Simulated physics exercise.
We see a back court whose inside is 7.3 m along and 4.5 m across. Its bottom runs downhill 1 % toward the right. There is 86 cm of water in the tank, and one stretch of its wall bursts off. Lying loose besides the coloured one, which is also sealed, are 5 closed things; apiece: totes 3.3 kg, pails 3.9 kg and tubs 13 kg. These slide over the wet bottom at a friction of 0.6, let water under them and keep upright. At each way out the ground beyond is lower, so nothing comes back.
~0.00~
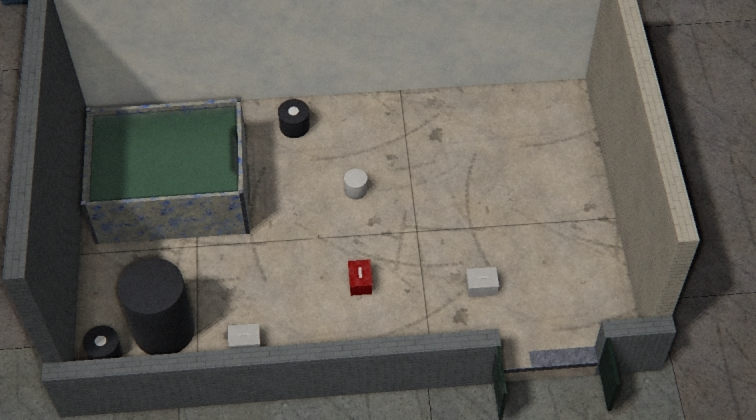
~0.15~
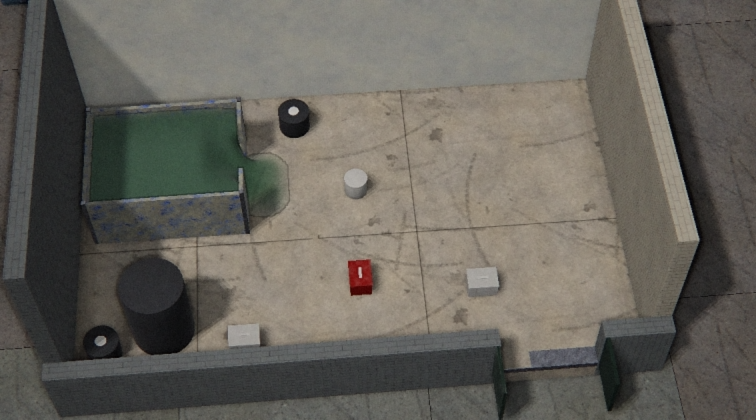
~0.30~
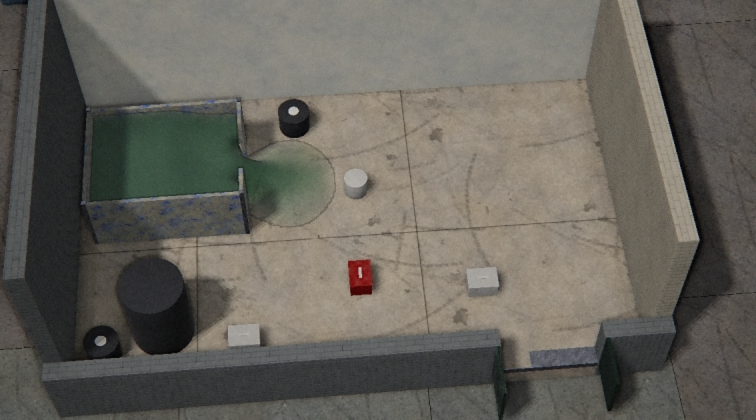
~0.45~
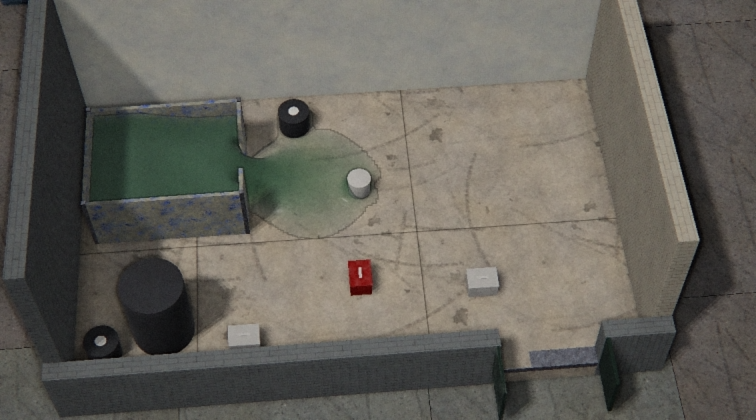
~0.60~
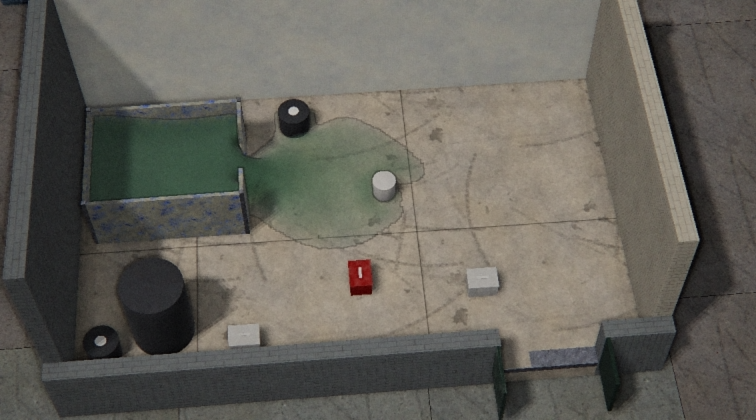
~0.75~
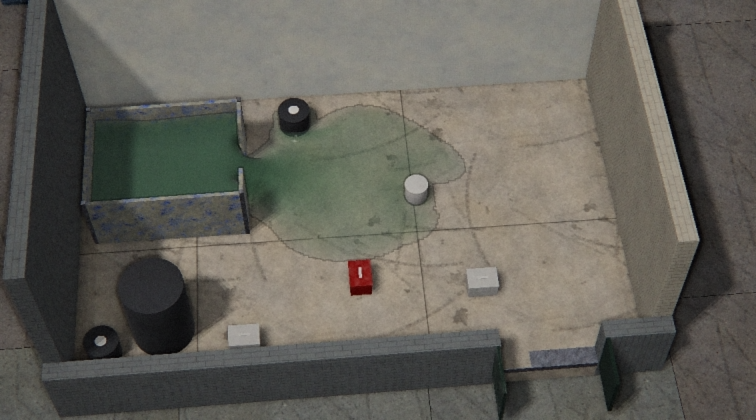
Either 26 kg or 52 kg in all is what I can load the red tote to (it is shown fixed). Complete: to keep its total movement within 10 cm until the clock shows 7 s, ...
To keep it within that, the smaller load will do.
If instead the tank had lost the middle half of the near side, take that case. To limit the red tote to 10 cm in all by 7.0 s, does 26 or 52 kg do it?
Result: Greater mass required.
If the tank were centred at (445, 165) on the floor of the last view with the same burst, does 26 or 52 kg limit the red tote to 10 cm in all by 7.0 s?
In that case the lighter mass suffices.
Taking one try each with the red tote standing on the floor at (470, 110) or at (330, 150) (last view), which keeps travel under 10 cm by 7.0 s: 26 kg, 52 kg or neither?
One by one: Heavier mass alone; heavier mass alone.
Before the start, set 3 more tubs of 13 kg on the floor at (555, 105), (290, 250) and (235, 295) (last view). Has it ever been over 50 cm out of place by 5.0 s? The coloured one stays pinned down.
Each in turn: Further than that, not that far, not that far.
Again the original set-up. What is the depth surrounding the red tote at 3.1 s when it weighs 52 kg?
Depth: Approx. 3 cm.
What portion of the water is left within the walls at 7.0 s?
Close to 82 in a hundred parts remain.
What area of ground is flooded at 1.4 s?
About 18 m2.
After 1.4 s the red tote would be 0 cm from its start with 26 kg and 0 cm from its start with 52 kg; 4 cm of water round it then.
After 3.1 s the red tote would be 0 cm from its start with 26 kg and 0 cm from its start with 52 kg; 3 cm of water round it then.
After 4.9 s the red tote would be 0 cm from its start with 26 kg and 0 cm from its start with 52 kg; 2 cm of water round it then.
After 7.0 s the red tote would be 0 cm from its start with 26 kg and 0 cm from its start with 52 kg; 6 cm of water round it then.
